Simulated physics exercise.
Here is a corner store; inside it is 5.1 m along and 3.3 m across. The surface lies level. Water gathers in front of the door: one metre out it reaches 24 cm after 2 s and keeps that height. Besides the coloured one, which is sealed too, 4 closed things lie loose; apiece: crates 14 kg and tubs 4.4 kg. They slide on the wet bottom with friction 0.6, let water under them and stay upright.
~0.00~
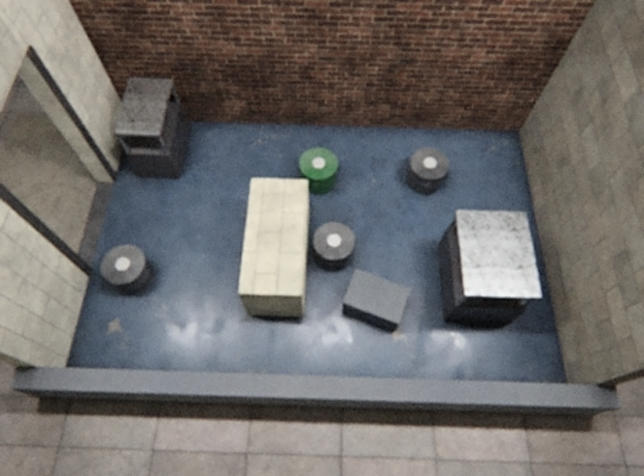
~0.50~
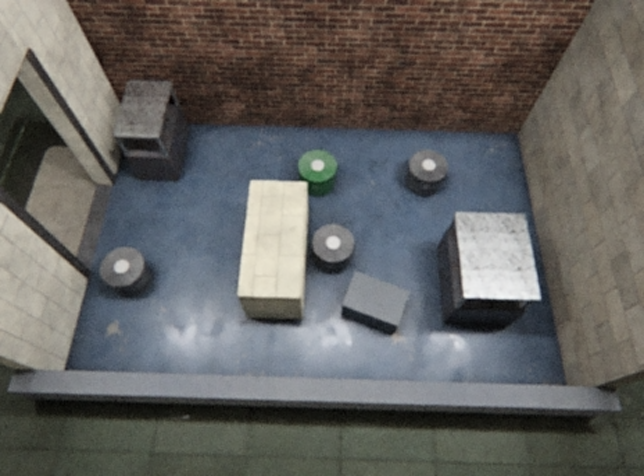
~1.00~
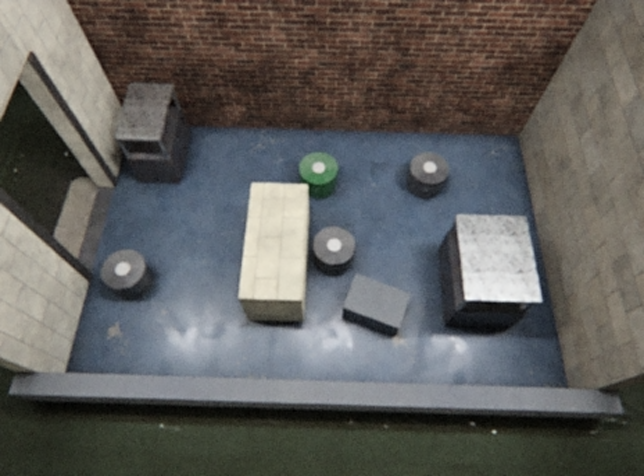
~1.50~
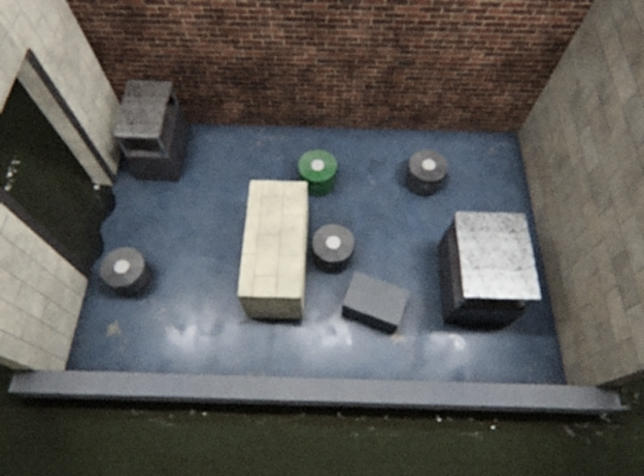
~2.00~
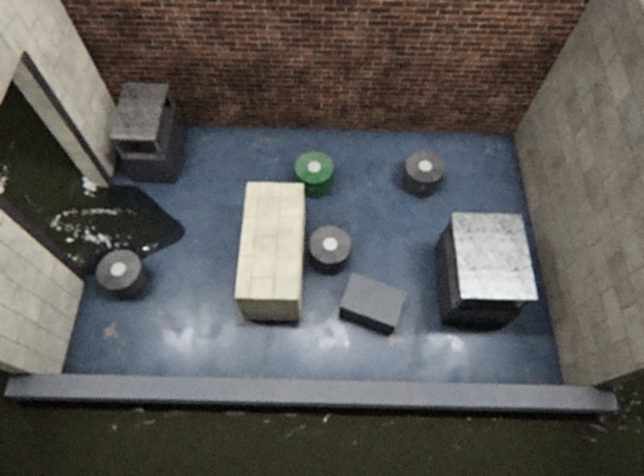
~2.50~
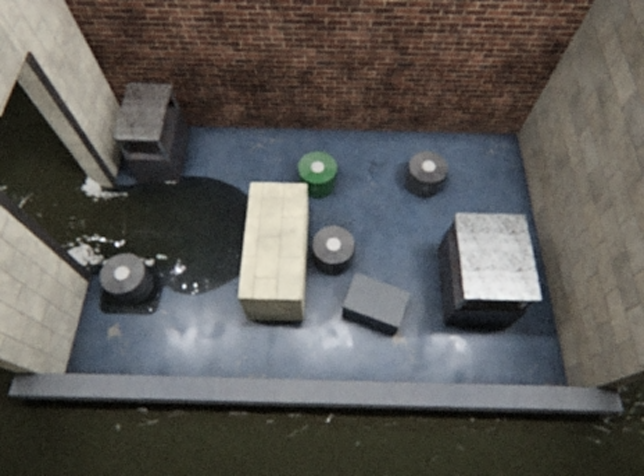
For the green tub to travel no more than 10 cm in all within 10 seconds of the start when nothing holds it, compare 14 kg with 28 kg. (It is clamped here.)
For it, only the larger load is enough.
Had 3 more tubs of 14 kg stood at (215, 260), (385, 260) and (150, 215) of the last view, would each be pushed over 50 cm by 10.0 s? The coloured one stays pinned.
In that order: Past it, short of it, past it.
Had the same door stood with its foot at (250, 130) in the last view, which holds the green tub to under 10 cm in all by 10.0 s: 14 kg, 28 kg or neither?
Then only the higher weight holds it.
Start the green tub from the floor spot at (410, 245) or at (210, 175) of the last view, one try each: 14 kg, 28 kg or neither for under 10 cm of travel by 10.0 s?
In that order: Either load holds; it takes the larger.
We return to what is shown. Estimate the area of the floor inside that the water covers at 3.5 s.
Some 6.0 m2.
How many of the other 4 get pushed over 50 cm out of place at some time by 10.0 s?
That makes 3.
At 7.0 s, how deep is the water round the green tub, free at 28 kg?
Roughly 6 cm.
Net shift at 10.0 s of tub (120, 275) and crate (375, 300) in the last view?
In turn: 40 cm, 30 cm.
After 3.5 s the green tub would be 7 cm from its start with 14 kg and 0 cm from its start with 28 kg; 6 cm of water round it then.
After 4.5 s the green tub would be 29 cm from its start with 14 kg and 0 cm from its start with 28 kg; 6 cm of water round it then.
After 7.0 s the green tub would be 29 cm from its start with 14 kg and 0 cm from its start with 28 kg; 6 cm of water round it then.
After 10.0 s the green tub would be 88 cm from its start with 14 kg and 0 cm from its start with 28 kg; 7 cm of water round it then.
